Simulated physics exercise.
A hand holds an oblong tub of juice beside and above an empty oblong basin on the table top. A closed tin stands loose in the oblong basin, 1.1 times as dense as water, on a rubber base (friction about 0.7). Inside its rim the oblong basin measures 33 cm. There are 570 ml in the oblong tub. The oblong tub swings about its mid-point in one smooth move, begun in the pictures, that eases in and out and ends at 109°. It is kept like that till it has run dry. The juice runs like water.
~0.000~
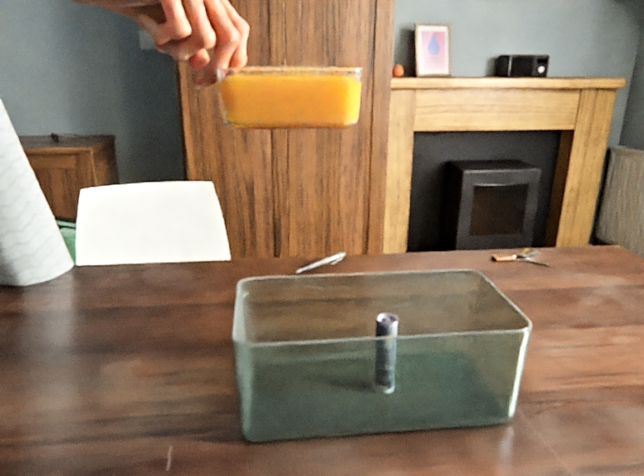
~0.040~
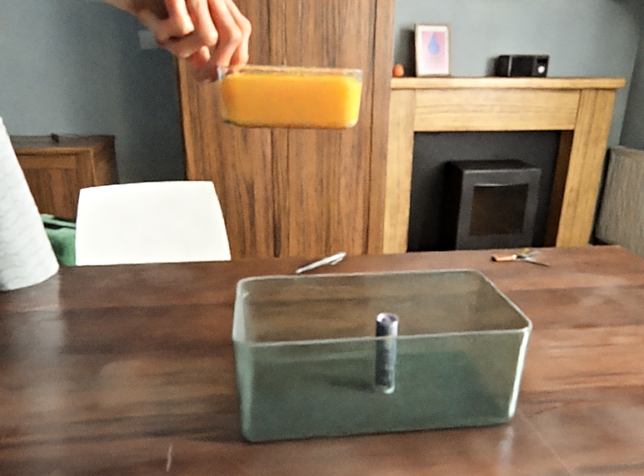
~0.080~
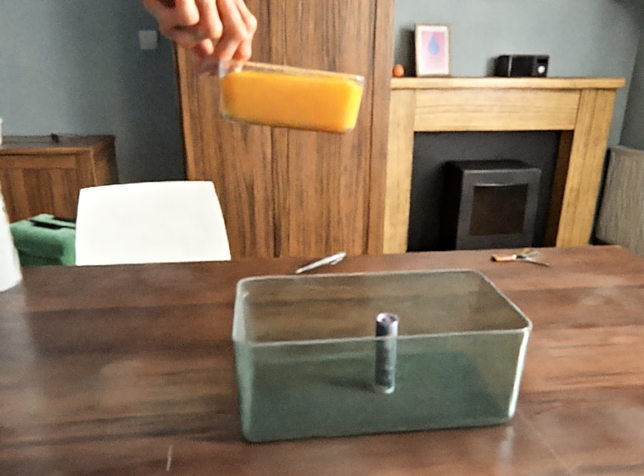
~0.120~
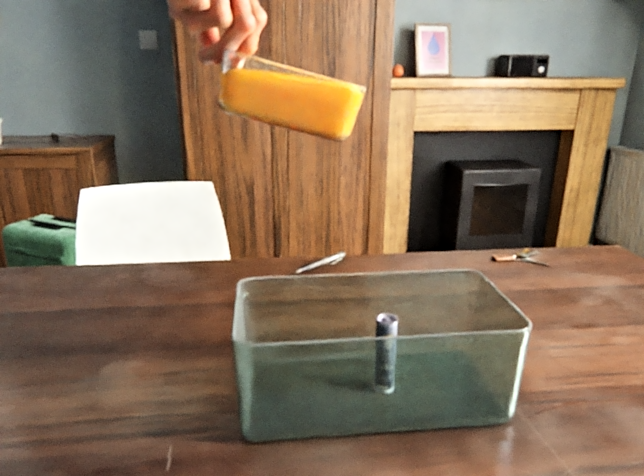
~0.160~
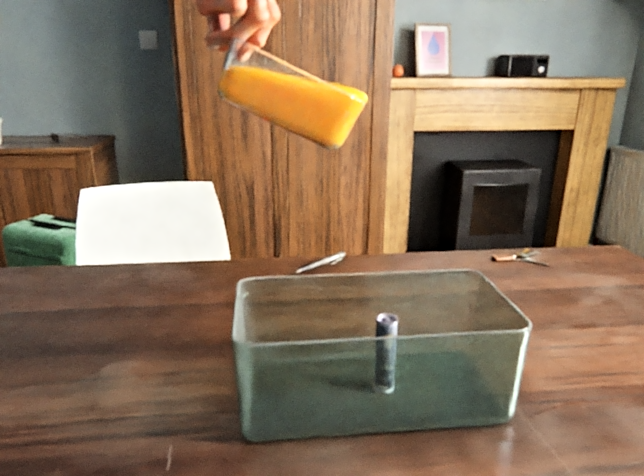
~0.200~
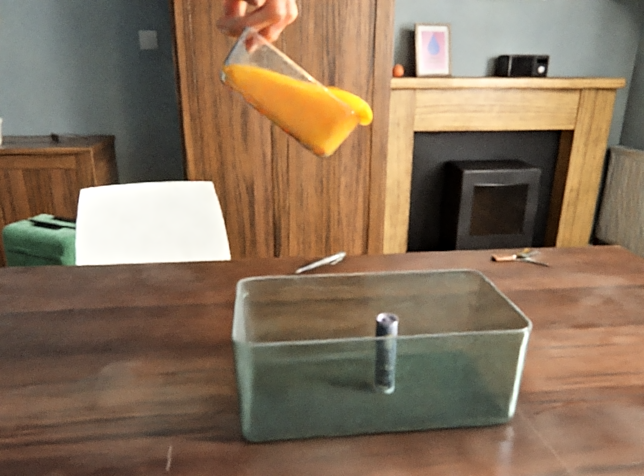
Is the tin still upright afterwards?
It stays up.
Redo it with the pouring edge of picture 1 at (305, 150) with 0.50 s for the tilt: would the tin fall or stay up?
Then it goes over.
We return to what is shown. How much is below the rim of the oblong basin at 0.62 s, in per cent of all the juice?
About 92 per cent.
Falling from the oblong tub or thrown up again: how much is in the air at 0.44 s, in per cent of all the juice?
About 74 per cent.
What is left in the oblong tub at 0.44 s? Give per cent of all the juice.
About 7 per cent.
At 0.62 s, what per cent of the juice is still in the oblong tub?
Some 1 per cent.
By 0.44 s the tilt is 105° and 7 per cent is still to pour; the tin stands where it began.
By 0.62 s the tilt is 109° and 1 per cent is still to pour; the tin stands where it began.
By 0.80 s the tilt is 109° and 0 per cent is still to pour; the tin stands where it began.
By 1.00 s the tilt is 109° and 0 per cent is still to pour; the tin stands where it began.
At rest the tin stands where it began.
